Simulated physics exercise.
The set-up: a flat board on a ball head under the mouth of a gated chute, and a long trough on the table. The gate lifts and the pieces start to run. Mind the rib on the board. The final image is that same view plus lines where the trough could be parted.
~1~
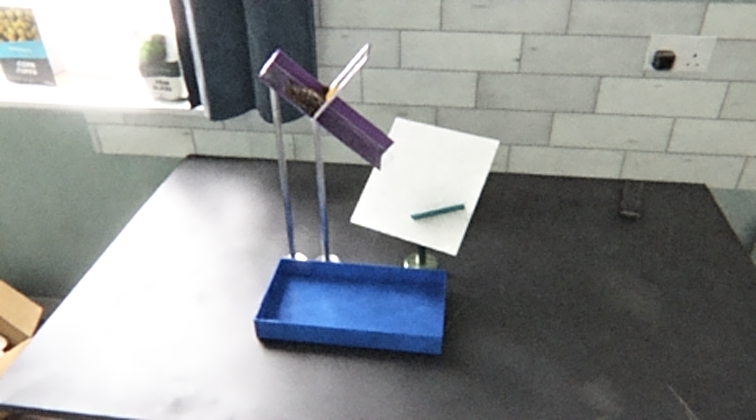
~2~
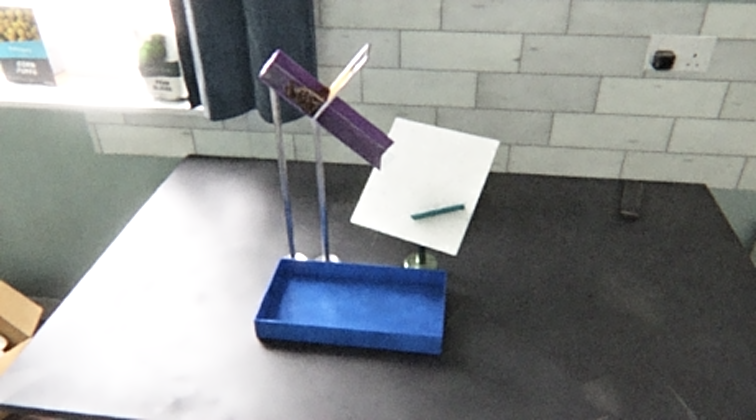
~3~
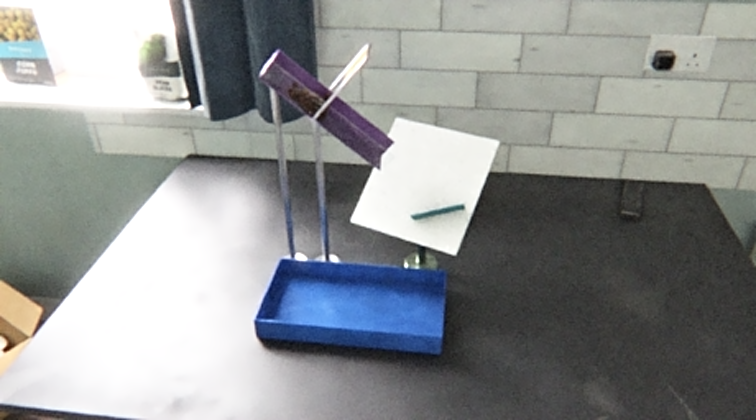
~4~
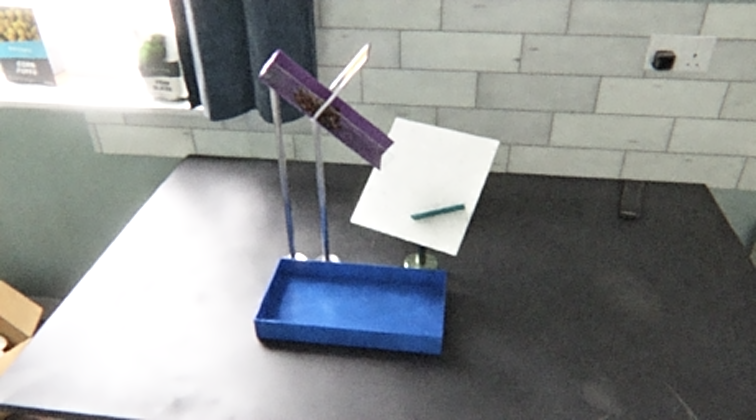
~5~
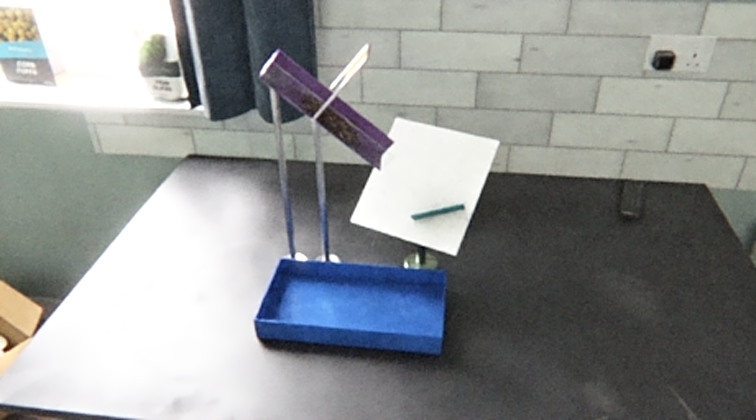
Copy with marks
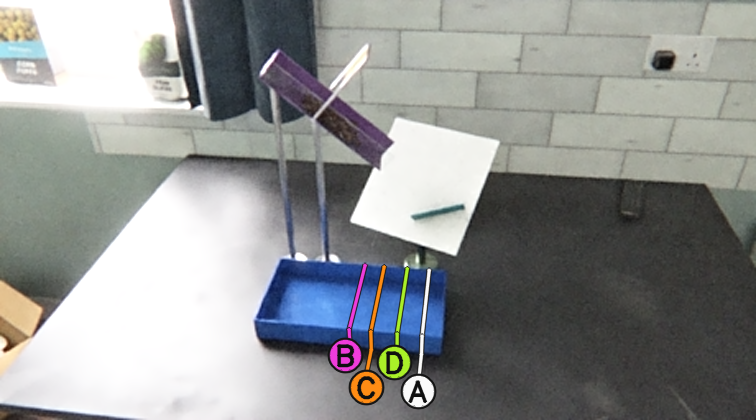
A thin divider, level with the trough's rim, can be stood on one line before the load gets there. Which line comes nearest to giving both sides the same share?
C works best here.
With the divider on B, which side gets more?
Right.
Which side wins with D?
More lands on the left.
On the marked copy, line A crosses the front rim at (422, 335); line B crosses the front rim at (349, 328); line C crosses the front rim at (371, 330); line D crosses the front rim at (397, 332).
Choosing A, of what is caught, the whole lot on the left of the divider, none at all on the right.
Choosing B, of what is caught, a small share on the left of the divider, all but a few on the right.
Choosing C, of what is caught, close to half on the left of the divider, close to half on the right.
Choosing D, of what is caught, all but a few on the left of the divider, only a few on the right.
